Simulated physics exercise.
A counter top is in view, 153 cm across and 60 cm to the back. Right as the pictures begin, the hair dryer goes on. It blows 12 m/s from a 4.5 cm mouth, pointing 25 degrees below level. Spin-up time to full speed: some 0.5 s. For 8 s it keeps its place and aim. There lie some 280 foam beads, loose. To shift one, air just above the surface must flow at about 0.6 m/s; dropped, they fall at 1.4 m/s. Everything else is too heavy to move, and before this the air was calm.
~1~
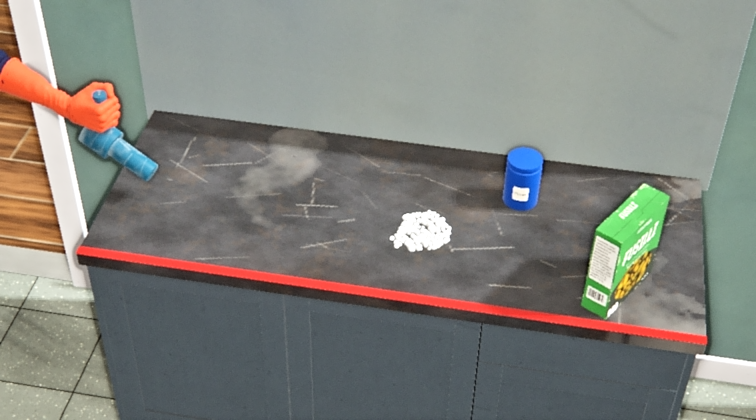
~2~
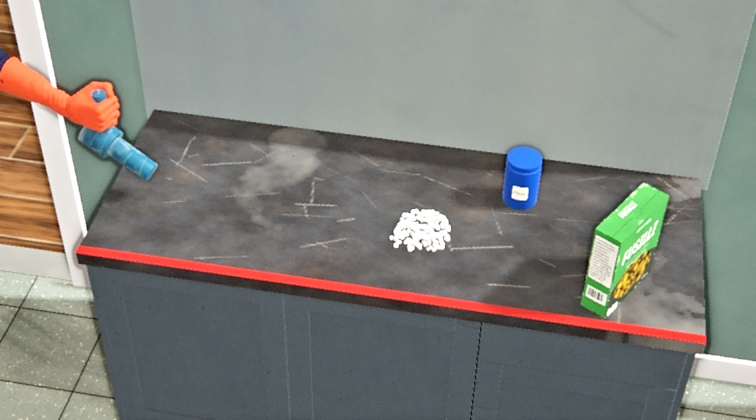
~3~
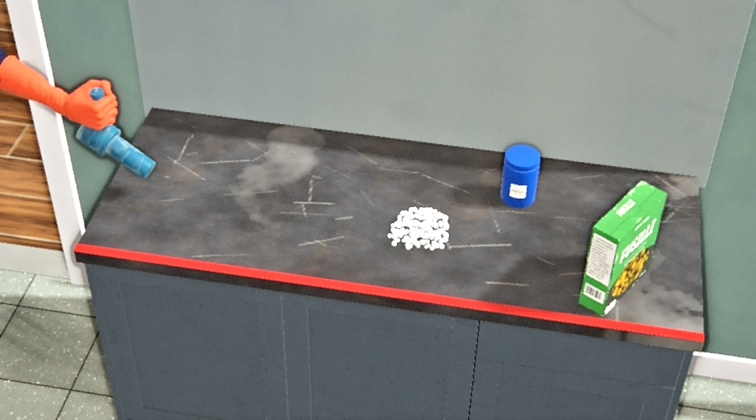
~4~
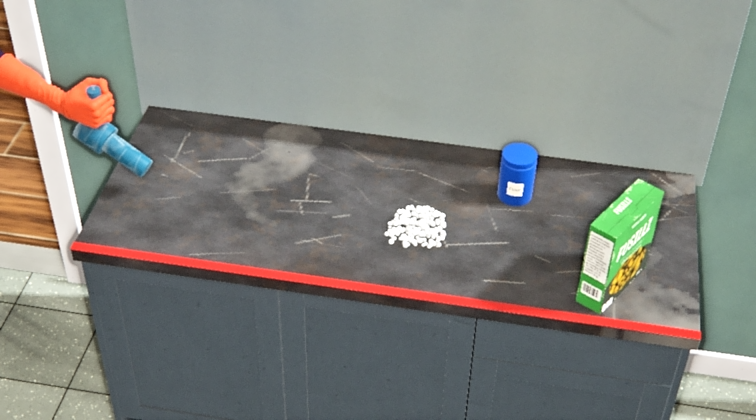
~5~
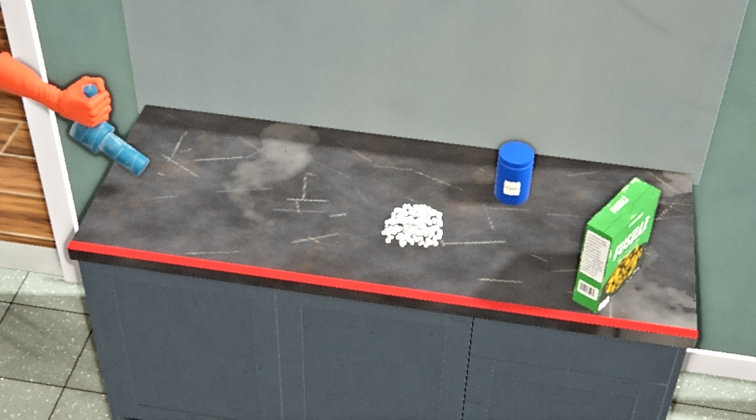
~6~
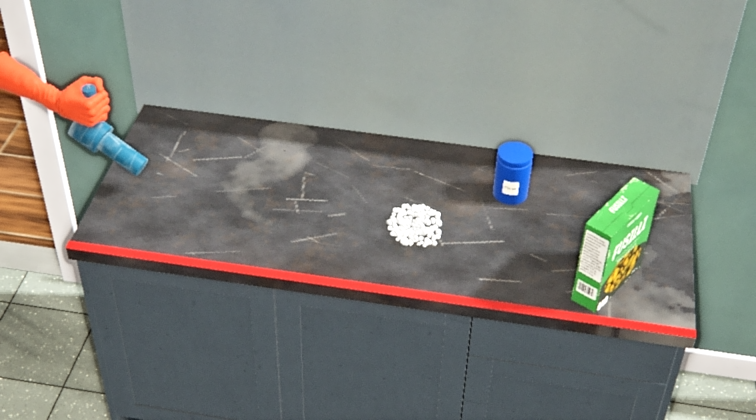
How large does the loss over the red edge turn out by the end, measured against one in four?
Within one in four.
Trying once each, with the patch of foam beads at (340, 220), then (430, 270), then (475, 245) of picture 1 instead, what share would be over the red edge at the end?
It goes 0 %, then 50 %, then 0 %.
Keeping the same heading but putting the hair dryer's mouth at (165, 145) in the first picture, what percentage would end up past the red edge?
Then the share would be close to 10 percent.
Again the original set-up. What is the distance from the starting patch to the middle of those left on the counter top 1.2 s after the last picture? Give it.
About 65 cm.
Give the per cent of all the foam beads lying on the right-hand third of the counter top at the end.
10 %.
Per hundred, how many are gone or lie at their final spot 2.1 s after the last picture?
Near 80 %.
Then, 1.2 s after the last picture the count stands so, 0 % are over the red edge; the middle of those still in play is near (664, 211).
Then, 2.1 s after the last picture the count stands so, 0 % are over the red edge; the middle of those still in play is near (643, 241).
Then, 4.0 s after the last picture the count stands so, 0 % are over the red edge.
Then, 7.6 s after the last picture, at the end, 0 % are over the red edge.
